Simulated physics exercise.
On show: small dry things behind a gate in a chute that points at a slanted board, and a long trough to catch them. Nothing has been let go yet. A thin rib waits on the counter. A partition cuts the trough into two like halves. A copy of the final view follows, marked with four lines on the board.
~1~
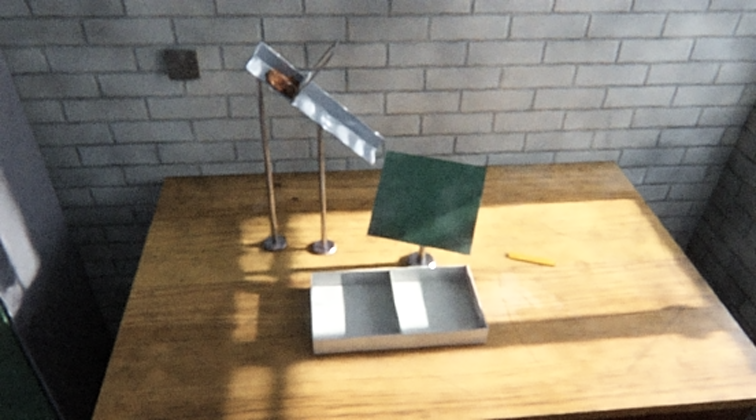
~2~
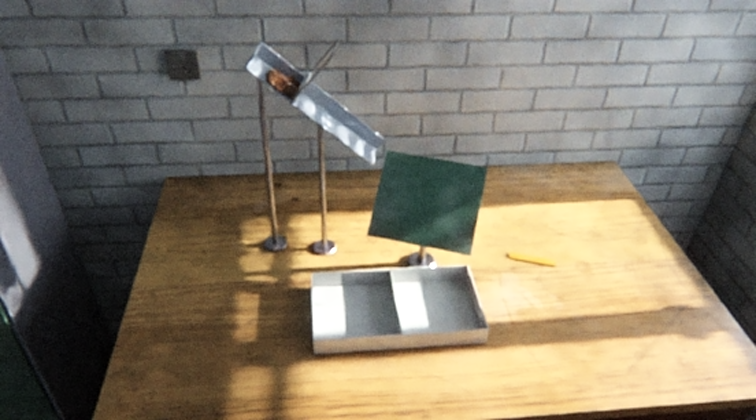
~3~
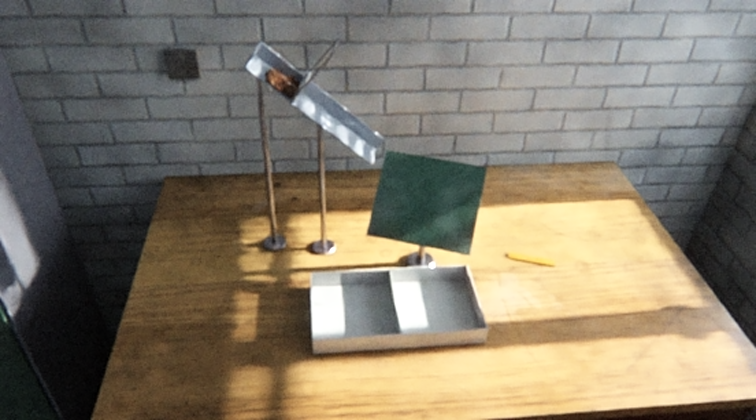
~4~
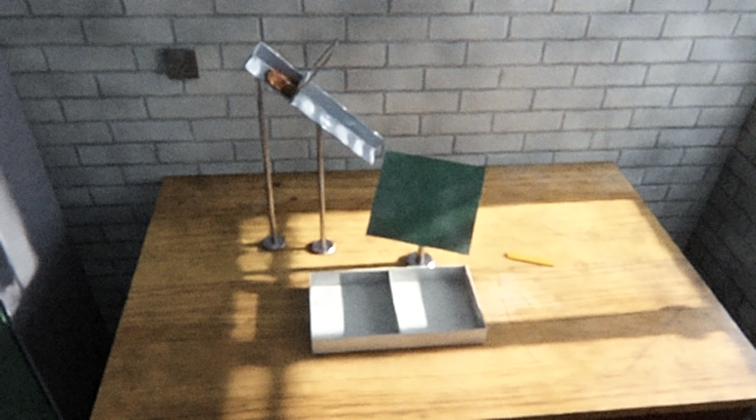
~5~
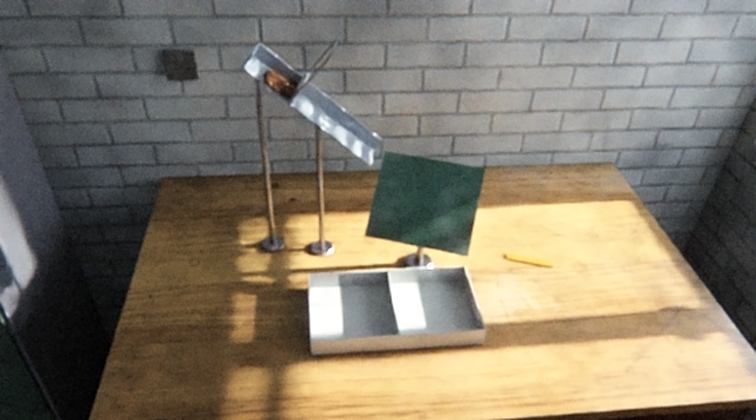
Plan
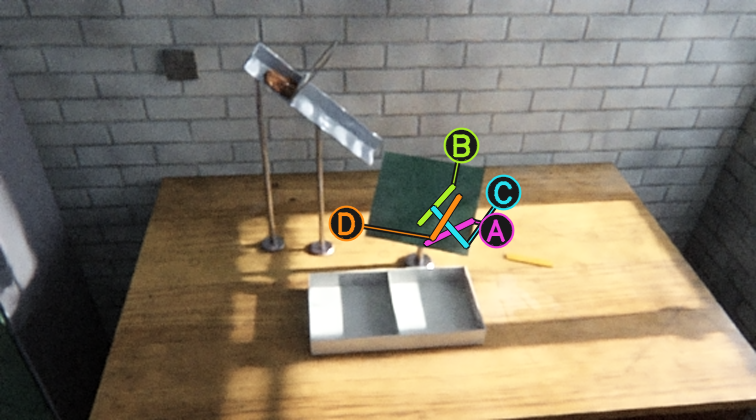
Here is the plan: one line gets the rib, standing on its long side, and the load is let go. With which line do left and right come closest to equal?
The best line is B.
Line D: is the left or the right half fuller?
More lands on the right.
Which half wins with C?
The right half.
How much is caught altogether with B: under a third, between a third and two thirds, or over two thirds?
Over two thirds.
On the marked copy, line A from (472, 221) to (426, 243); line B from (452, 186) to (420, 223); line C from (433, 208) to (466, 245); line D from (459, 196) to (432, 237).
With A, of what is caught, a small part in the left half, most in the right.
With B, of what is caught, about half in the left half, about half in the right.
With C, of what is caught, about a quarter in the left half, most in the right.
With D, of what is caught, a small part in the left half, most in the right.
